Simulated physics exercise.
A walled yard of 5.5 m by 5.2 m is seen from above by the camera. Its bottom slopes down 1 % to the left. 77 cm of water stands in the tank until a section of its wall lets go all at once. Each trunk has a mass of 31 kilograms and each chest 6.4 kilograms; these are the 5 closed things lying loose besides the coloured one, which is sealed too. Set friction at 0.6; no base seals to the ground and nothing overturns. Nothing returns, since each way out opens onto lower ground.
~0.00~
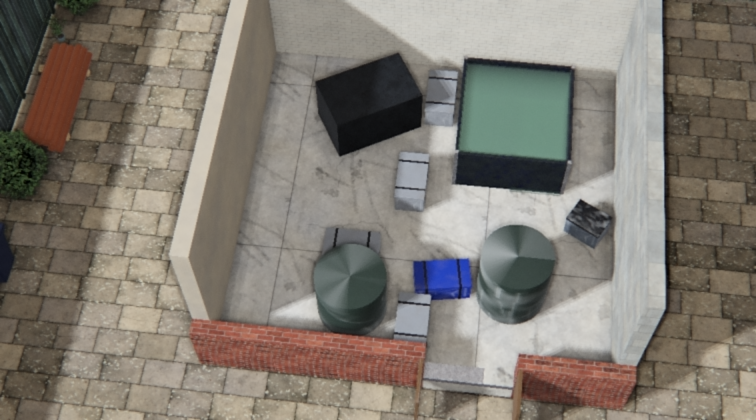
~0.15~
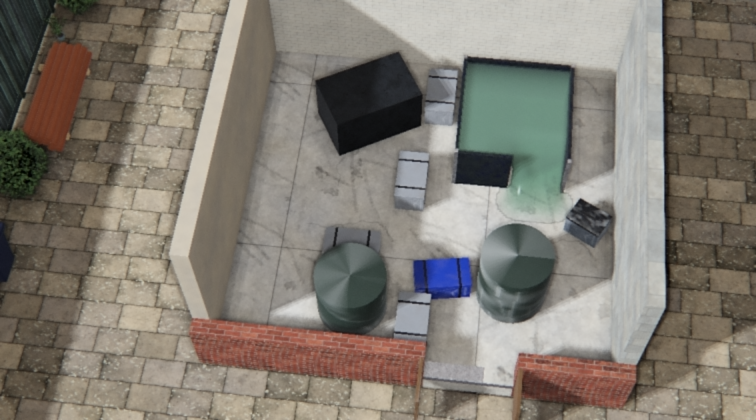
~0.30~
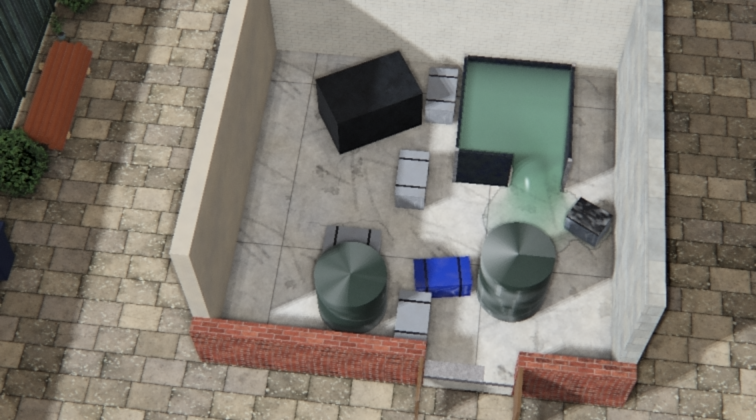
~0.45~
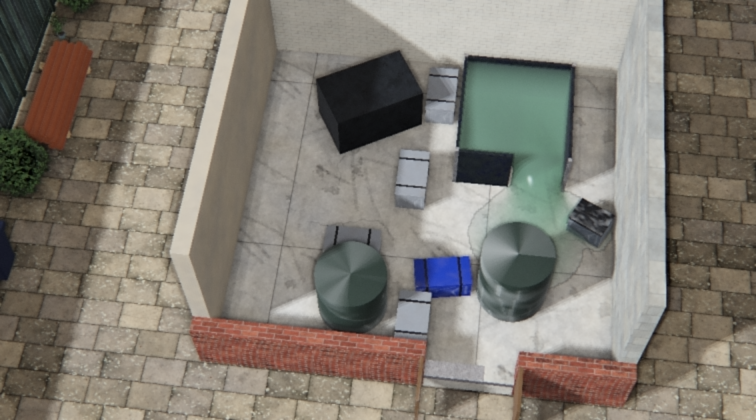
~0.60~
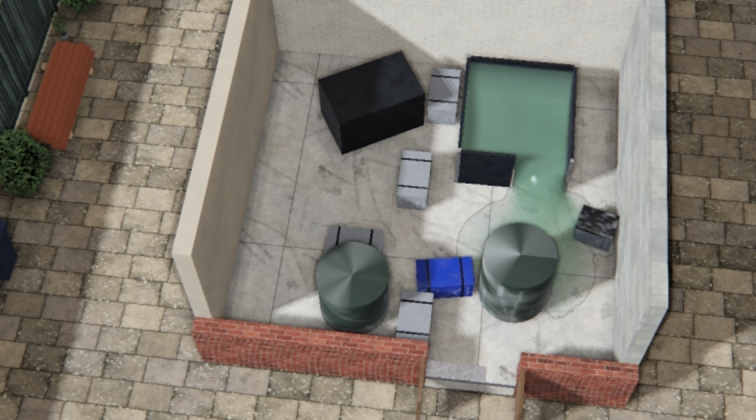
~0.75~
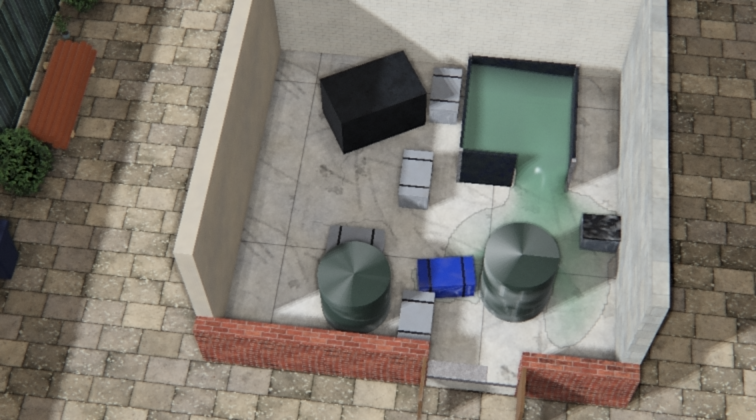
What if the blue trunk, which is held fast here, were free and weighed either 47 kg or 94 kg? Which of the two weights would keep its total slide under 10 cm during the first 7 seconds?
To my eye, it needs the heavier setting.
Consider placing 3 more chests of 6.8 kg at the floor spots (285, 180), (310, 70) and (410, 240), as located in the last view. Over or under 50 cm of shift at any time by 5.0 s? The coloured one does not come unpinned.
Going through them in that order, the answers are too far, not too far and too far.
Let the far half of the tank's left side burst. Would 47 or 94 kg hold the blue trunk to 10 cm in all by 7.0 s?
With that failure, the small mass keeps it.
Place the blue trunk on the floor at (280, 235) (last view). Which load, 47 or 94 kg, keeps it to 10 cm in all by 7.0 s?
Looks like the outcome is this: The lighter one does it.
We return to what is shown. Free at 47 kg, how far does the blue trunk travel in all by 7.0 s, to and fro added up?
Total path: Approx. 120 cm.
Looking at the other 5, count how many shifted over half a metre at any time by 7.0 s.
Count: 2.
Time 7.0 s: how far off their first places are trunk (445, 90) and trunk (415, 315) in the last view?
0 cm and 20 cm.
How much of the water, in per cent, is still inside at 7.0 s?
Close to 88 in a hundred parts remain.
After 1.4 s the blue trunk would be 0 cm from its start with 47 kg and 0 cm from its start with 94 kg; 6 cm of water round it then.
After 3.1 s the blue trunk would be 10 cm from its start with 47 kg and 0 cm from its start with 94 kg; 12 cm of water round it then.
After 4.9 s the blue trunk would be 65 cm from its start with 47 kg and 0 cm from its start with 94 kg; 12 cm of water round it then.
After 7.0 s the blue trunk would be 96 cm from its start with 47 kg and 0 cm from its start with 94 kg; 8 cm of water round it then.
